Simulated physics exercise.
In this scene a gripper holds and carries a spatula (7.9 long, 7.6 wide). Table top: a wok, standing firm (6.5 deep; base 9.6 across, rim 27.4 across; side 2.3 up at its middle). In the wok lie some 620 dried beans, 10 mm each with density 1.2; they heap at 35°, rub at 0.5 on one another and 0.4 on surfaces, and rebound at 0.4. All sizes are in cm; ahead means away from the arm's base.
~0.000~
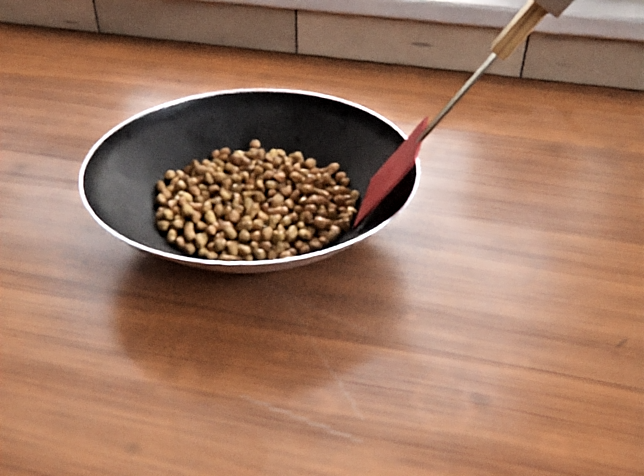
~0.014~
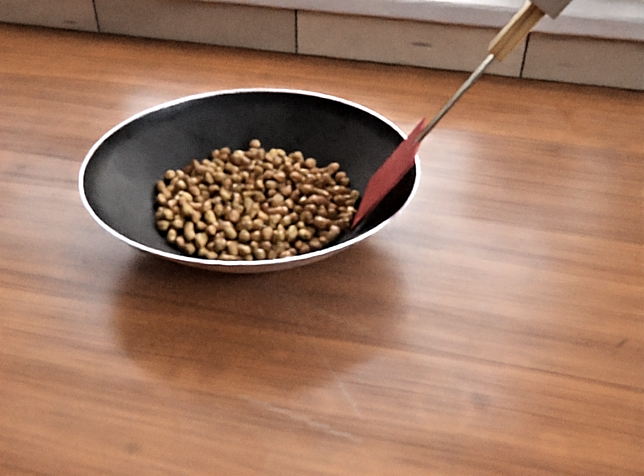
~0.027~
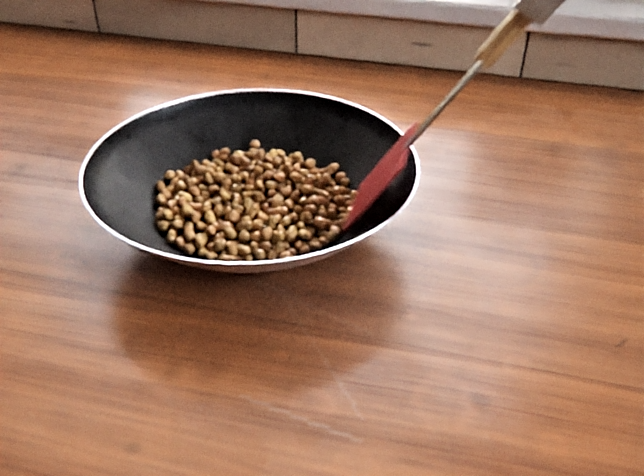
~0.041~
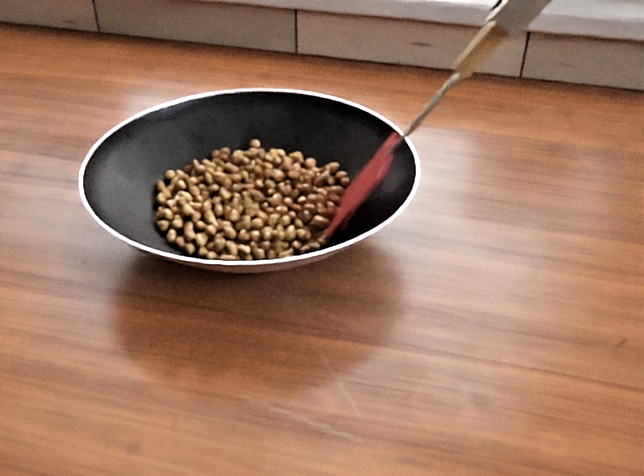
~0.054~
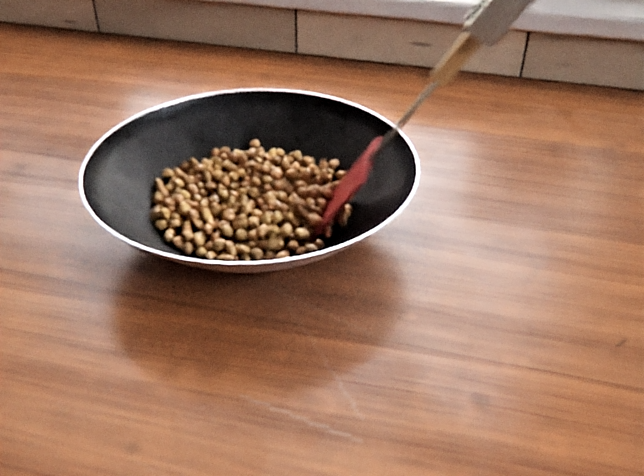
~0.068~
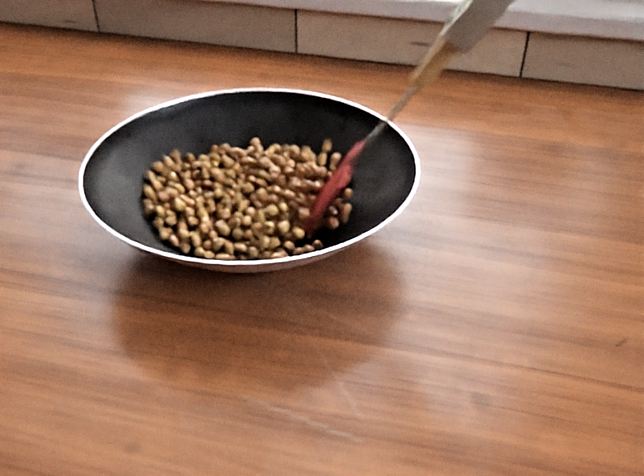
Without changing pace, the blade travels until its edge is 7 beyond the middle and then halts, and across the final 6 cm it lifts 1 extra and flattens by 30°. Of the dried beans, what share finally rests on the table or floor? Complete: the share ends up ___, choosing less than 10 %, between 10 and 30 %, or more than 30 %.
The share ends up between 10 and 30 %.
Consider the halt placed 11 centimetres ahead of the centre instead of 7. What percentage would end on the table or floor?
In that case around 50 per cent.
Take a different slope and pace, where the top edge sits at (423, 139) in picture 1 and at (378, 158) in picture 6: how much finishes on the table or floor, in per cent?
Near 10 in a hundred.
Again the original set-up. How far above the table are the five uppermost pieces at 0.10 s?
Around 6 cm above the table.
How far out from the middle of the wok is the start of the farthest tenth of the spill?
I reckon it's some 30 centimetres.
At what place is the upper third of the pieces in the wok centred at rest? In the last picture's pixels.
Roughly at (154, 158).
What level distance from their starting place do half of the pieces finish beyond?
Distance: Around 8 cm.
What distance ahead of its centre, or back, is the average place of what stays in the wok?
Ahead of centre, near 5.0 centimetres.
After 0.10 s, sloping 58°, highest piece 6 above the table; 624 in the wok.
After 0.13 s, sloping 48°, highest piece 11 above the table; 623 in the wok, 1 on the blade or in flight.
After 0.35 s, sloping 28°, highest piece 21 above the table; 513 in the wok, 84 on the table or floor, 27 on the blade or in flight.
After 1.40 s, sloping 28°, highest piece 7 above the table; 511 in the wok, 113 on the table or floor.
In the end, 511 in the wok, 113 on the table or floor. That is 18 % on the table or floor.
